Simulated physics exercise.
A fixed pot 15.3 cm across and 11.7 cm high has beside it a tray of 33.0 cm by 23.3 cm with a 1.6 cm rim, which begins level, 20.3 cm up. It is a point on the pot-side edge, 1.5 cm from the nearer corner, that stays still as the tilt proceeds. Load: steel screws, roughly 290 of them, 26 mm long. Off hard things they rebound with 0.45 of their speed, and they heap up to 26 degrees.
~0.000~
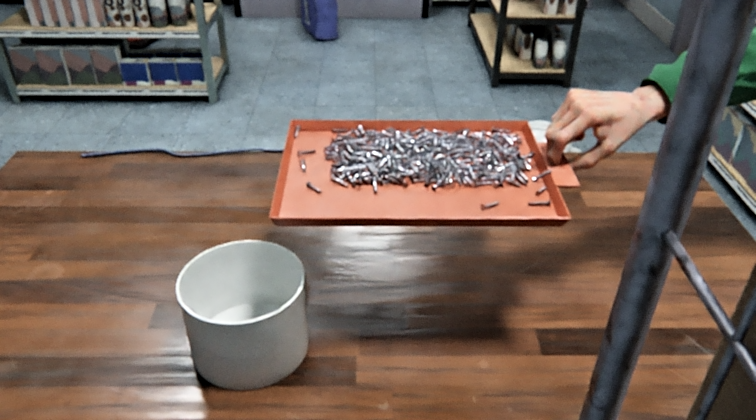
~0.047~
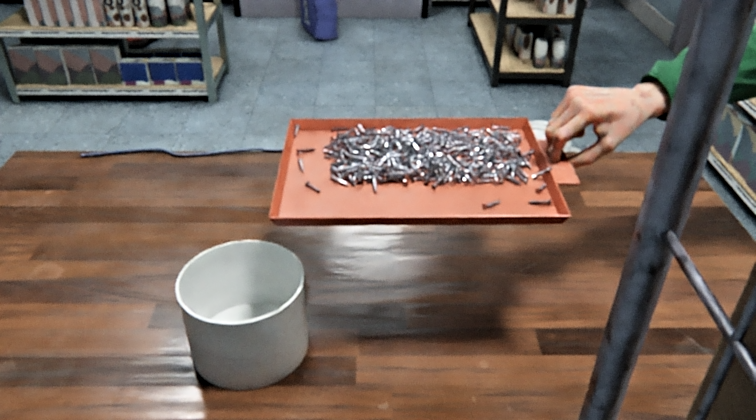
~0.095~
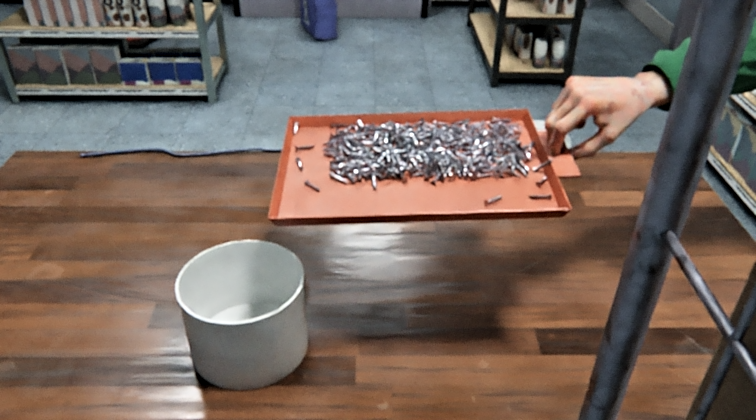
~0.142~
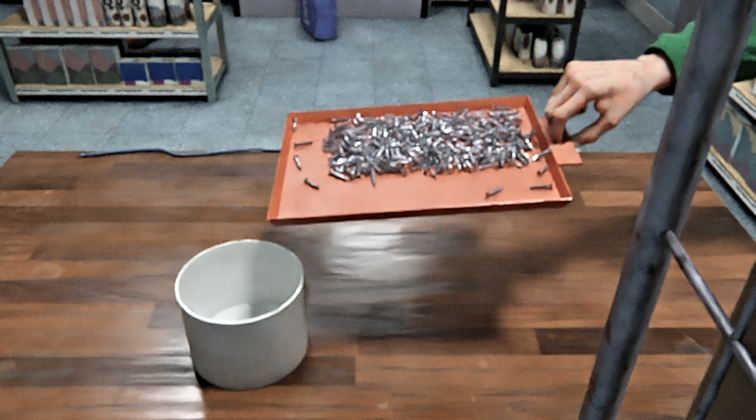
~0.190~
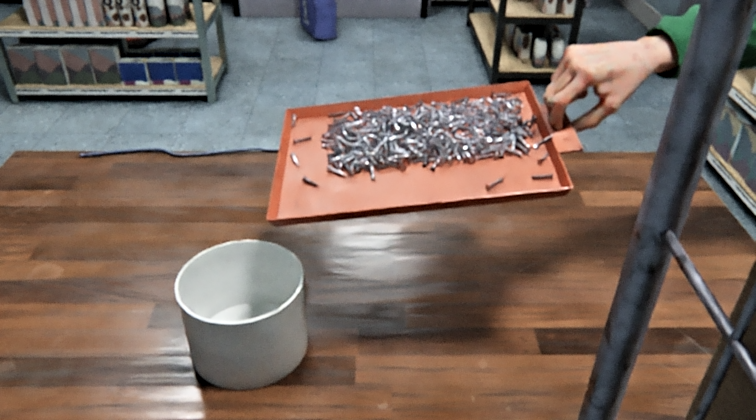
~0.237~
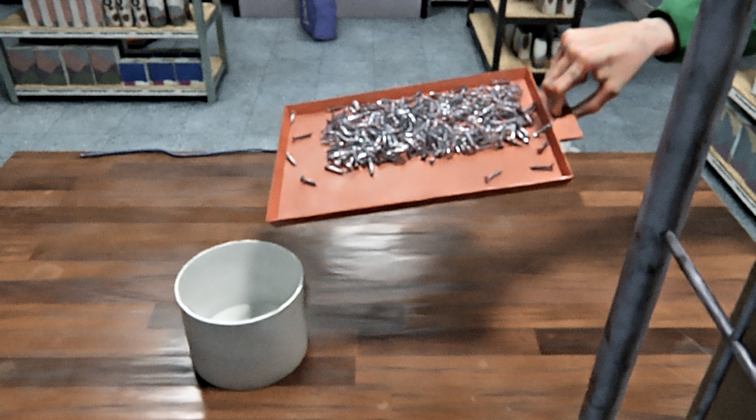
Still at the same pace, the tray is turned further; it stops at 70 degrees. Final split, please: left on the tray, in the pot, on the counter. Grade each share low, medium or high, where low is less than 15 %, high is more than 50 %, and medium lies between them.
Shares - tray: Low, pot: High, counter: Low.
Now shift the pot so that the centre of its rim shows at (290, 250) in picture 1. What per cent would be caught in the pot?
I'd put it at around 5 per cent.
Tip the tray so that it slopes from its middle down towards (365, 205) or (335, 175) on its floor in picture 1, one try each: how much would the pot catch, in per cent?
Approximately 60 percent, then 20 percent.
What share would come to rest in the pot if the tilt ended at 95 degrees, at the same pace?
Share in the pot: Around 90 %.
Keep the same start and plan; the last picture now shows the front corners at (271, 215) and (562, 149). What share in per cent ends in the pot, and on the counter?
That works out as pot 20 and counter 75.
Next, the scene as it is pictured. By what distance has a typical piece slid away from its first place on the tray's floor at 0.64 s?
Roughly 6 cm.
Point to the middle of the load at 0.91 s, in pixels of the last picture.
I'd put it close to (251, 206).
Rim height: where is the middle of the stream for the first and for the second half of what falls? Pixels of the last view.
At about (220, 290), then at (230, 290).
Then, at 0.64 s, tilt 40 degrees; the tray holds 100 %, the pot 0 %.
After 0.91 s, tilt 59 degrees; the tray holds 60 %, the pot 10 %.
After 1.28 s, tilt 70 degrees; the tray holds 5 %, the pot 90 %.
At rest (2.3 s), tray 0 %, pot 90 %, counter 10 %.
